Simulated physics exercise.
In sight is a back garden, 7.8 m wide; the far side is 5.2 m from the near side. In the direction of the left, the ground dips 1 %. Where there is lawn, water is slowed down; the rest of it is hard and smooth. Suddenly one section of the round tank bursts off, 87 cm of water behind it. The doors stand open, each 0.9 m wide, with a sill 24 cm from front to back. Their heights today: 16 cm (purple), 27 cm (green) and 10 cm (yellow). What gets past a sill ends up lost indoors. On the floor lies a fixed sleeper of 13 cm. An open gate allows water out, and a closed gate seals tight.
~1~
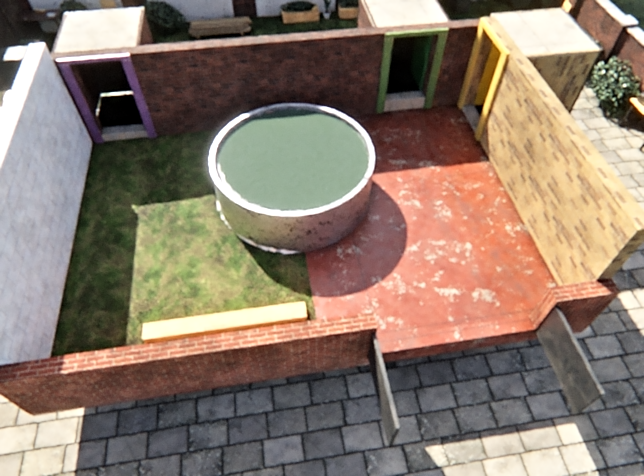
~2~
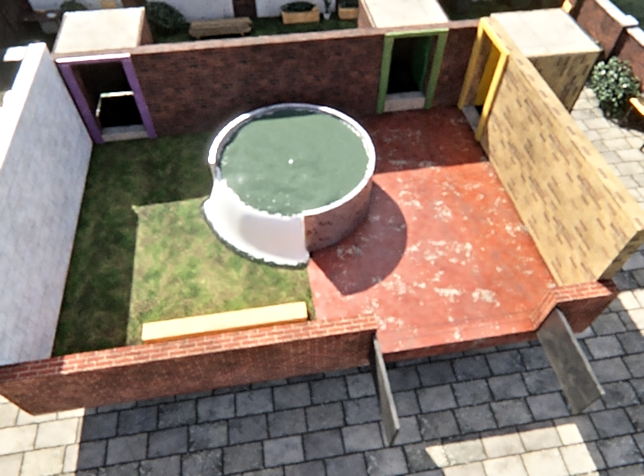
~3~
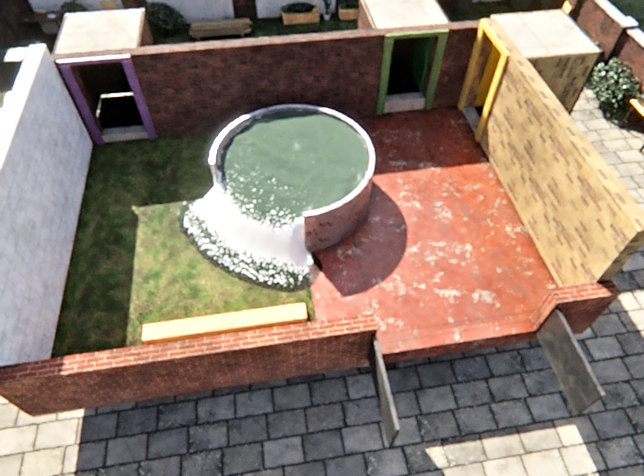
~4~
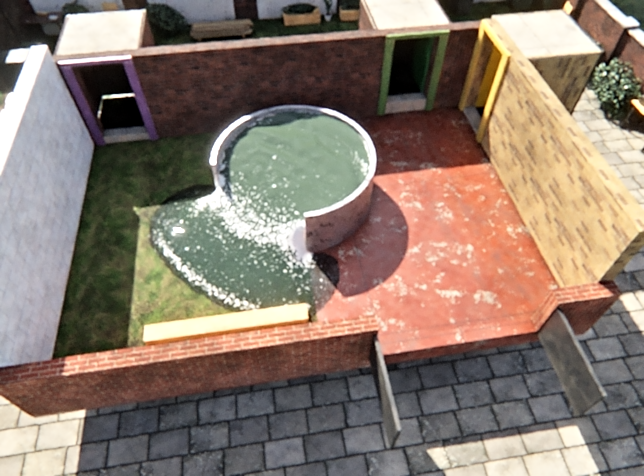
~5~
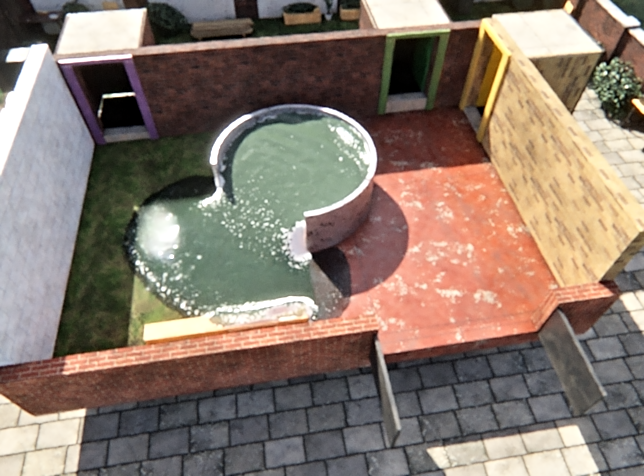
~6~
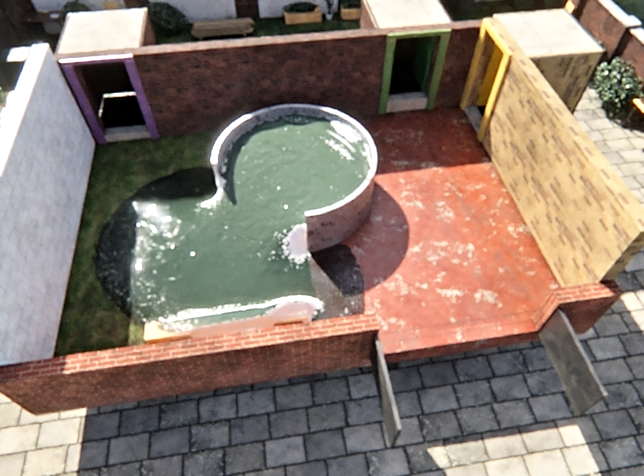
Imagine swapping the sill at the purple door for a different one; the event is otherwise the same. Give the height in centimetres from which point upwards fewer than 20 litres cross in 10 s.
Roughly 28 cm.
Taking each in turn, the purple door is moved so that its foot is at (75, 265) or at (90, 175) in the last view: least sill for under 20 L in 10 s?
Minimums: Roughly 31 cm and 24 cm.
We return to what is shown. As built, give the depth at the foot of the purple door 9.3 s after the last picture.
It stands about 16.5 centimetres deep.
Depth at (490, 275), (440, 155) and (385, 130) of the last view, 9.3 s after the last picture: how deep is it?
First spot about 5 cm, second about 11 cm, third about 8 cm.
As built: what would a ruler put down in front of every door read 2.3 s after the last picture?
Purple door 6 cm, green door 0 cm, yellow door 0 cm.
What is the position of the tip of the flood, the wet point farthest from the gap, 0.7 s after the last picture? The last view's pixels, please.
The tip of the flood lies near (47, 388).
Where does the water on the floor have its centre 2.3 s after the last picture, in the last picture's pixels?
Approximately (205, 257).
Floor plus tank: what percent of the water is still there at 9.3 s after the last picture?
I'd say near 88 per cent is still there.
Then, 0.7 s after the last picture water covers 40 % of the floor, deepest (42 cm) near (47, 388); it has not reached the purple door.
Then, 2.3 s after the last picture water covers 55 % of the floor, deepest (44 cm) near (74, 384); 6 cm at the purple door, 0 litres in over its 16 cm sill.
Then, 9.3 s after the last picture water covers 95 % of the floor, deepest (18 cm) near (59, 330); 17 cm at the purple door, 211 litres in over its 16 cm sill.
At the purple door as built, the water peaked near 34 cm, 3.5 s after the last picture.
With a sill of 24 cm, 58 litres would have come in within the 10 s; with 32.5 cm, 3 litres. So under 20 litres takes about 28 cm.
